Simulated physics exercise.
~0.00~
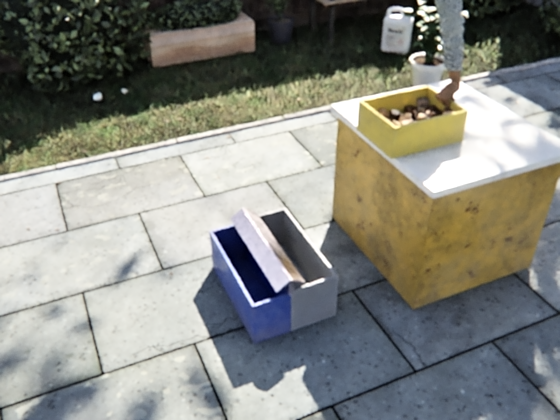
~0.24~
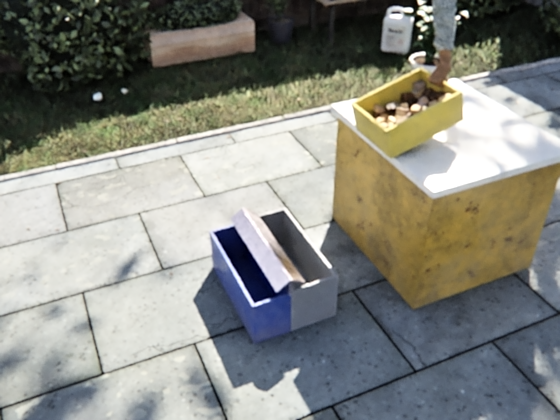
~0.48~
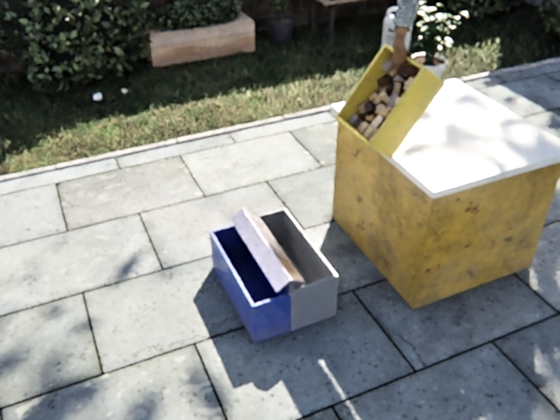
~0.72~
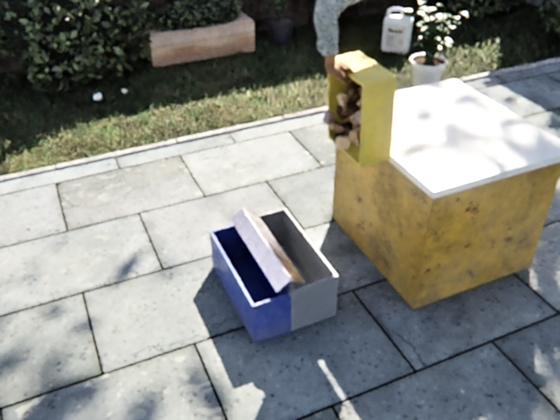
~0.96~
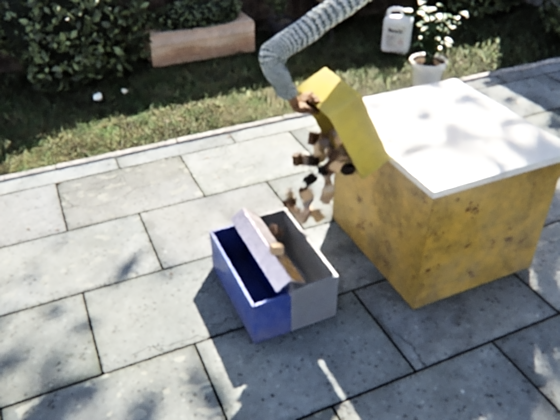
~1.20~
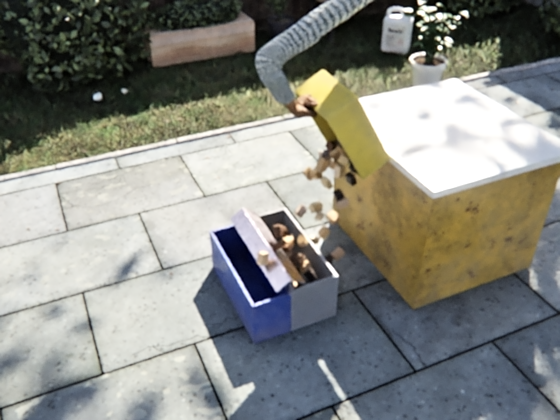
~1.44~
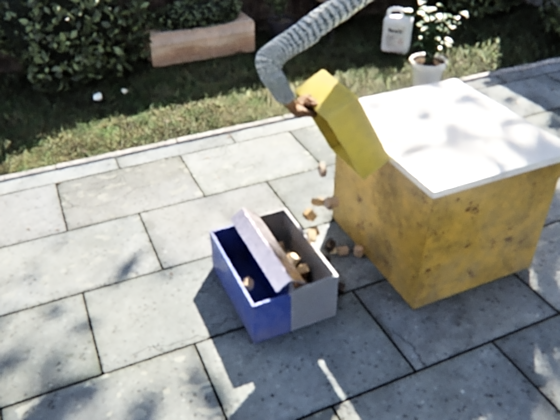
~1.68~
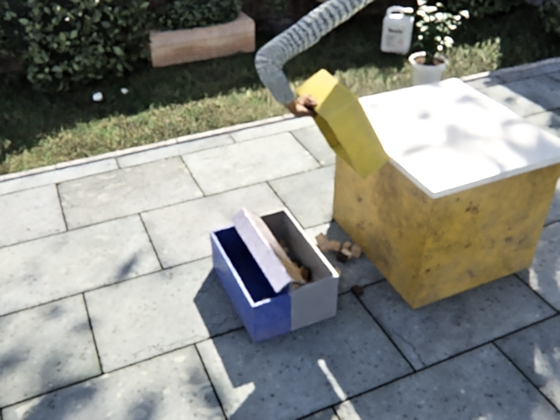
A yellow crate tips off a bench, spilling wooden blocks into a grey trough and onto paving.
